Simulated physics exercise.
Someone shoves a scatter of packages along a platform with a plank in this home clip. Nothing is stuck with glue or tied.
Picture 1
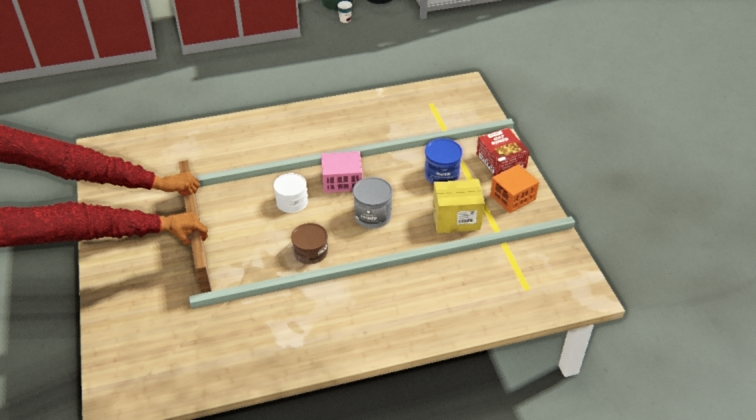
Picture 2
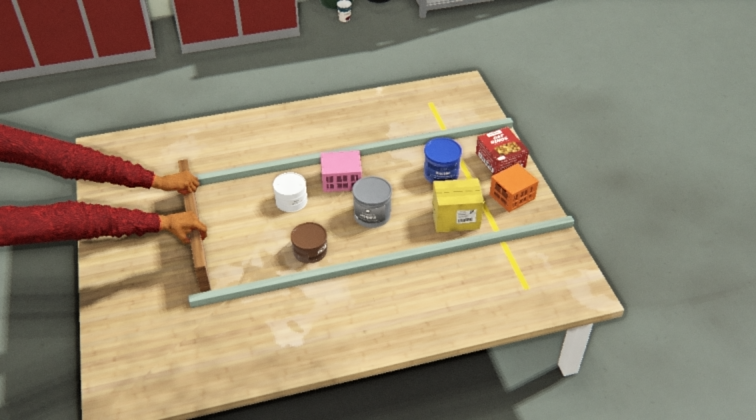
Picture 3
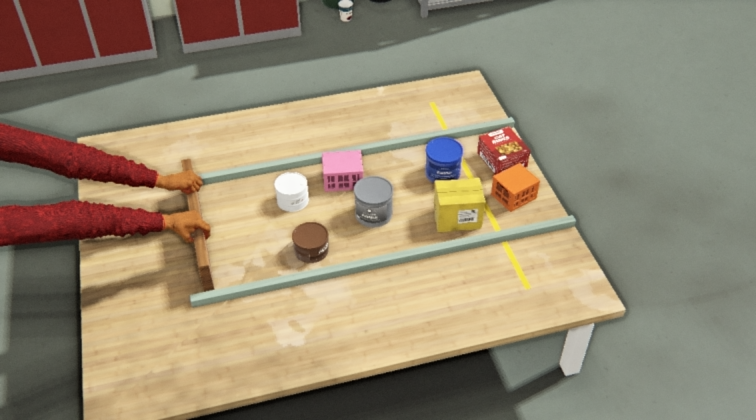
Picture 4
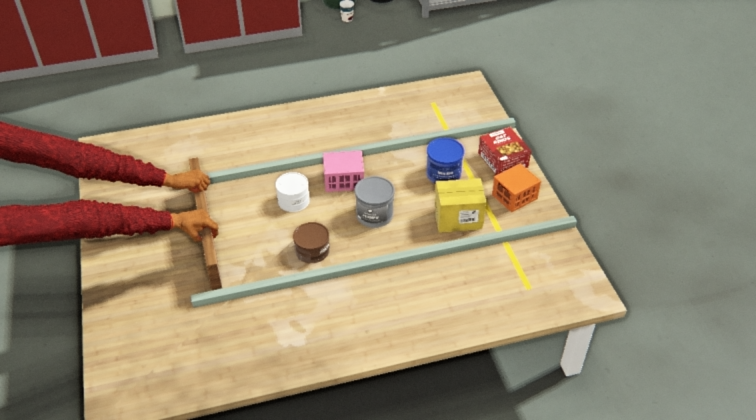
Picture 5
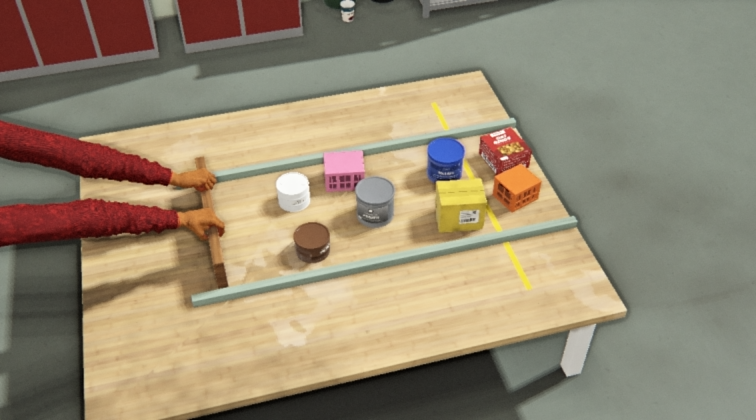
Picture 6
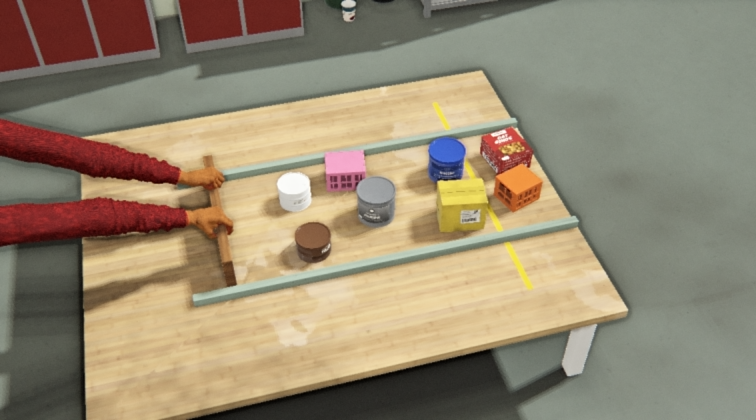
A wooden plank, gripped by two hands in red sleeves, slid a short way right between two rails on a table, while the scattered tubs, crates and boxes ahead of it stayed untouched.
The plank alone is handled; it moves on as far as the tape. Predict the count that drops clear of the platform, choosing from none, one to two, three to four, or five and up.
Only one or two are pushed off.
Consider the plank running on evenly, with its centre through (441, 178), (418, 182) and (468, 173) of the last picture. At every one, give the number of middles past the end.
Respectively, 0, 0 and 1.
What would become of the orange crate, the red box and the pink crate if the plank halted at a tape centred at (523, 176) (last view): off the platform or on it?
Looking at each: The orange crate goes off, the red box goes off, the pink crate remains on top.
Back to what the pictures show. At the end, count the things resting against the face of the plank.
That would be 4 of them.
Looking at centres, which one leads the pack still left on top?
The foremost one is the red box.
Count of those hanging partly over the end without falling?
I count 2 overhanging.
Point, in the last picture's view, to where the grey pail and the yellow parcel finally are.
(502, 181) and (543, 188), approximately.
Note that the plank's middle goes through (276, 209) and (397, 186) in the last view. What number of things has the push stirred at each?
First position 0; second position 6.
Early on, none off yet; red box at rest near (506, 152); orange crate at rest near (518, 188); blue pail at rest near (446, 162).
A while later, none off yet; red box at rest near (506, 152); orange crate at rest near (518, 188); blue pail travelled a little near (451, 163).
Finally, the number that fall off is one or two; lost, orange crate.
